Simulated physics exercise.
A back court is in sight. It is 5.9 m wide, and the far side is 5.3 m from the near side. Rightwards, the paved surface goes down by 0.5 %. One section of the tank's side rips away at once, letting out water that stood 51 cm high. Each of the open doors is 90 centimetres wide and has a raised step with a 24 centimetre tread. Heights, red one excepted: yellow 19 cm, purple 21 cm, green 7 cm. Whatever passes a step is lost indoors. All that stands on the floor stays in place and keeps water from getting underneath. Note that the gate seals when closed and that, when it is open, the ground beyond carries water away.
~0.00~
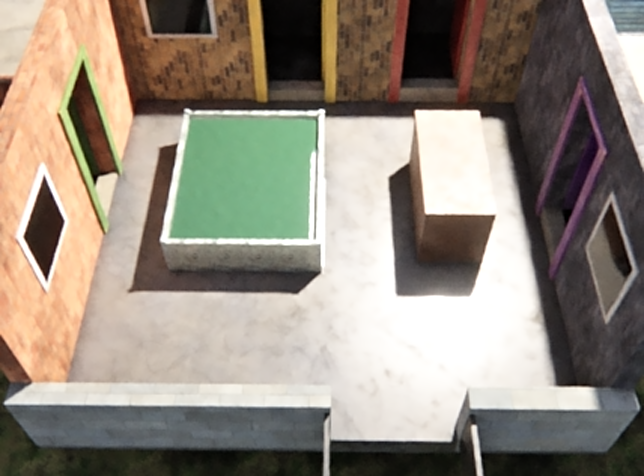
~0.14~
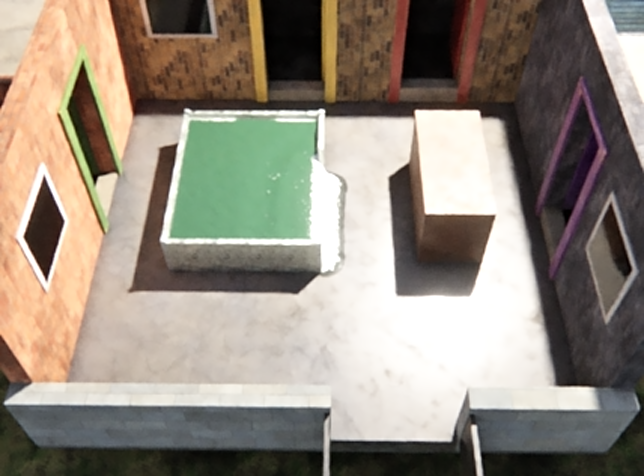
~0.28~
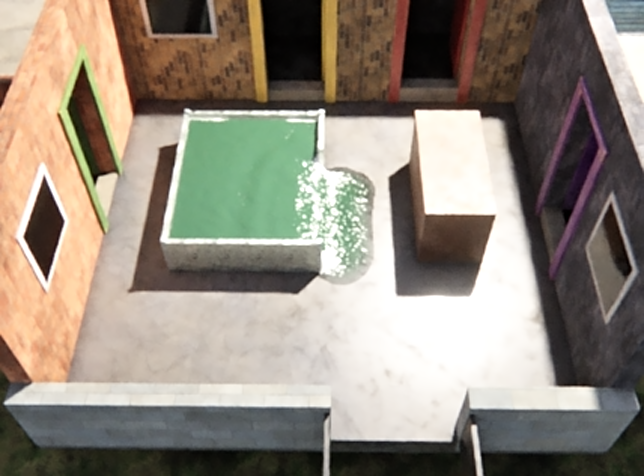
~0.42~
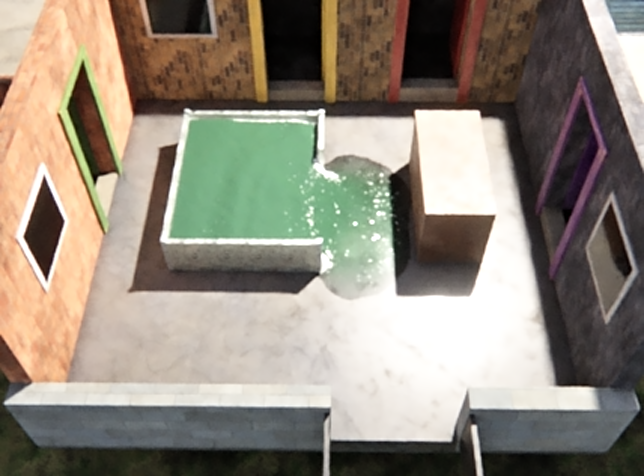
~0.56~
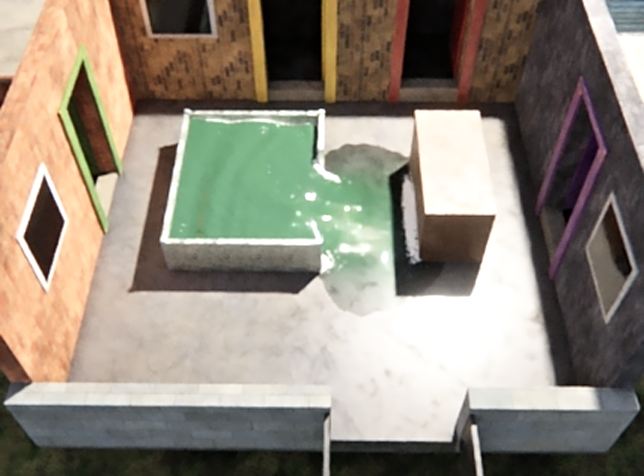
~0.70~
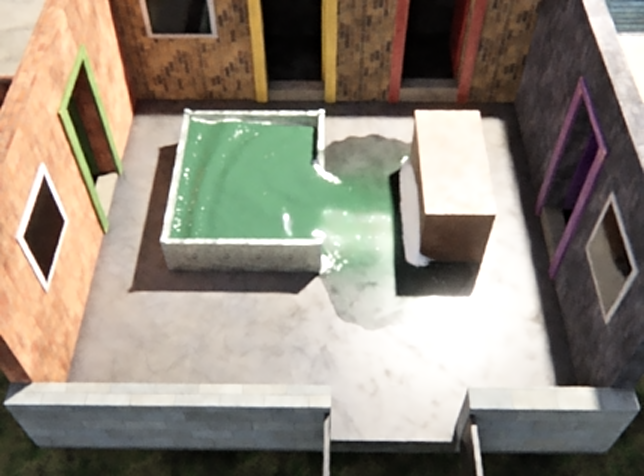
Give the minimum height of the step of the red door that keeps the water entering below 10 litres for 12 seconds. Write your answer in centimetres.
Minimum height: About 14 cm.
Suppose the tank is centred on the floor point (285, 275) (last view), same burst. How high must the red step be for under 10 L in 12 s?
New minimum height: Approx. 11.0 cm.
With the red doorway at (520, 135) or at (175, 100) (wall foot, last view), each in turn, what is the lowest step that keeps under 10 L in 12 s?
Minimums: About 10.0 cm and 7.5 cm.
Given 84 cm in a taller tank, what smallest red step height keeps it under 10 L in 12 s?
Minimum height: Approx. 26 cm.
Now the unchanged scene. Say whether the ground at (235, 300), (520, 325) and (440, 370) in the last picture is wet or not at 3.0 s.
Status: Clear / submerged / submerged.
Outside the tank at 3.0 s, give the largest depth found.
Max depth: Around 26 cm.
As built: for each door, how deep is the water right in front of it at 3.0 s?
Door by door, in centimetres - red 14, yellow 12, purple 2, green 0.
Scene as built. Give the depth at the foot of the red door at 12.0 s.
About 7.5 centimetres.
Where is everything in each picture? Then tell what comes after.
In the first picture, still water, 51 cm deep, in the tank at (249, 177); the red door at (435, 49) is dry.
In the second picture, the front is at (342, 190), 0.3 m from the gap at (318, 214); 0.4 m2 of floor is wet, 51 cm left at the back.
In the third picture, the gap is at (318, 215), the front 0.7 m out at (368, 203); the back of the tank holds 51 cm.
In the fourth picture, the front is at (403, 213), 1.2 m from the gap at (318, 215); 2.2 m2 of floor is wet, 51 cm left at the back.
In the fifth picture, water pours out at (318, 215) and has run 1.5 m, to (435, 267); about 8 cm deep outside, 50 cm at the back.
In the sixth picture, the gap is at (318, 215), the front 1.8 m out at (459, 275); the back of the tank holds 44 cm; 1.2 m in a straight line remain to the red door at (435, 49).
After 1.4 s water covers 25 % of the floor, deepest (40 cm) near (413, 231); 2 cm at the red door, 0 litres in over its 26 cm step.
After 3.0 s water covers 50 % of the floor, deepest (26 cm) near (510, 421); 14 cm at the red door, 0 litres in over its 26 cm step.
After 12.0 s water covers 95 % of the floor, deepest (8 cm) near (345, 104); 7 cm at the red door, 0 litres in over its 26 cm step.
At the red door as built, the water arrived by 1.4 s and peaked near 17 cm at 2.0 s.
Run again over the same 12 s with other heights there, 15 litres in over 13 cm, 2 litres over 17.5 cm. The limit of 10 litres is kept from about 14 cm up.
